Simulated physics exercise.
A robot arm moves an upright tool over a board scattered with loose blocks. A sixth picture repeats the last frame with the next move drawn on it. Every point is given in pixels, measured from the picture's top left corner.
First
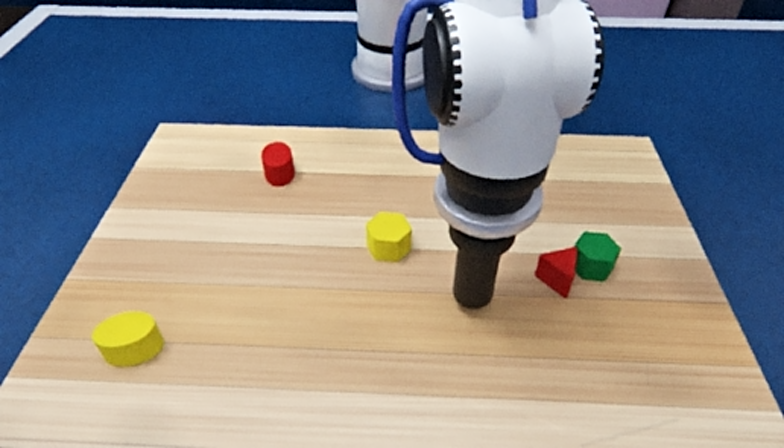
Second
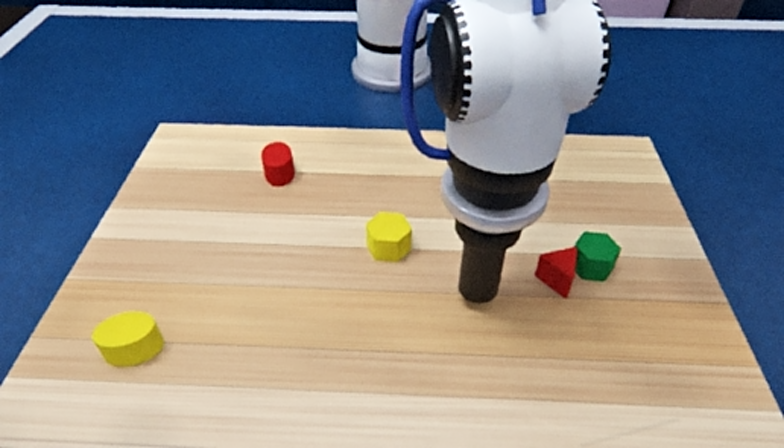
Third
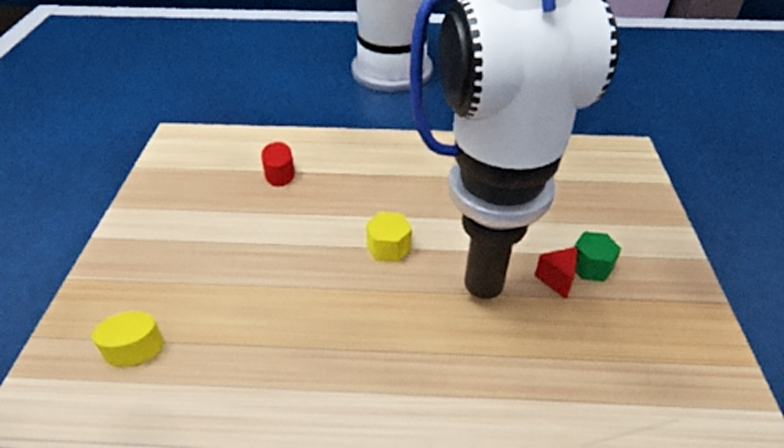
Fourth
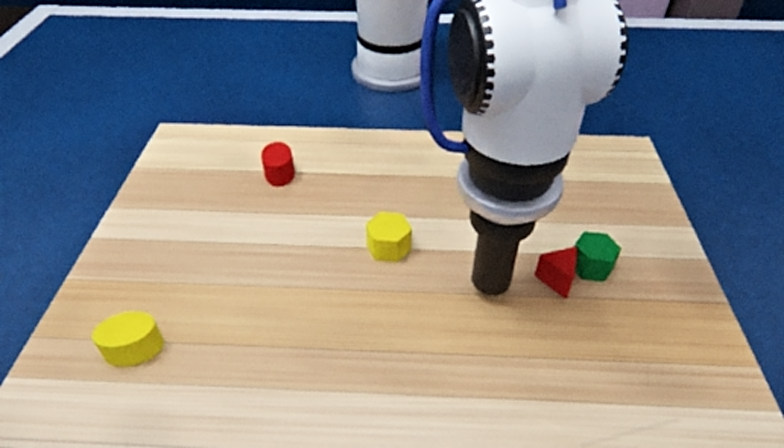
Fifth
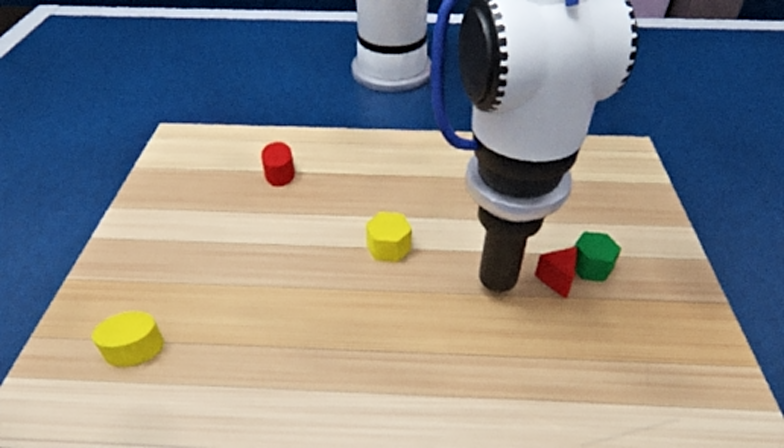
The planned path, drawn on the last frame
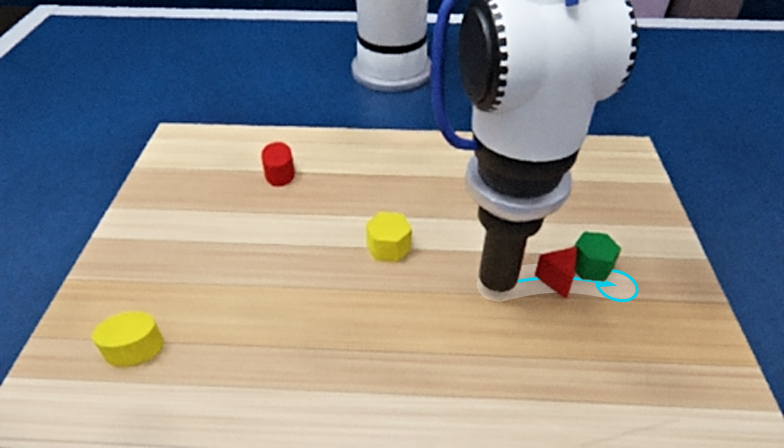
A robot arm moves its upright tool slightly right across a board of still blocks.
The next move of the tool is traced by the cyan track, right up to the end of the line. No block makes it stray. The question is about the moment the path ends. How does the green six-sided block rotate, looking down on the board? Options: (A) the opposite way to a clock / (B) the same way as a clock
That would be A.
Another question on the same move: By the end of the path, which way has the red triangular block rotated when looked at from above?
It twists clockwise.
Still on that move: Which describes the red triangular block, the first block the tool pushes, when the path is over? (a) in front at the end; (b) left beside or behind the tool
It's a.
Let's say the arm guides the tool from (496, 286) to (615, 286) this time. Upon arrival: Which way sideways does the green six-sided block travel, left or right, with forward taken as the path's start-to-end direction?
Left side.
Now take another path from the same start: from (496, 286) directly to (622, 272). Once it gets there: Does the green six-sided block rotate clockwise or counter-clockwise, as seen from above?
My answer: Anticlockwise.
The drawn path runs from (496, 286) via (534, 279) and (575, 279), ending at (617, 285).
What follows on the original path. One third of the way, tool at (538, 270); red triangular block at (580, 257); green six-sided block at (614, 244).
Two thirds of the way, tool at (579, 270); red triangular block at (622, 257); green six-sided block at (653, 240).
At the end, tool at (621, 276); red triangular block at (659, 263), turned 30° clockwise; green six-sided block at (666, 239), turned 35° anticlockwise.
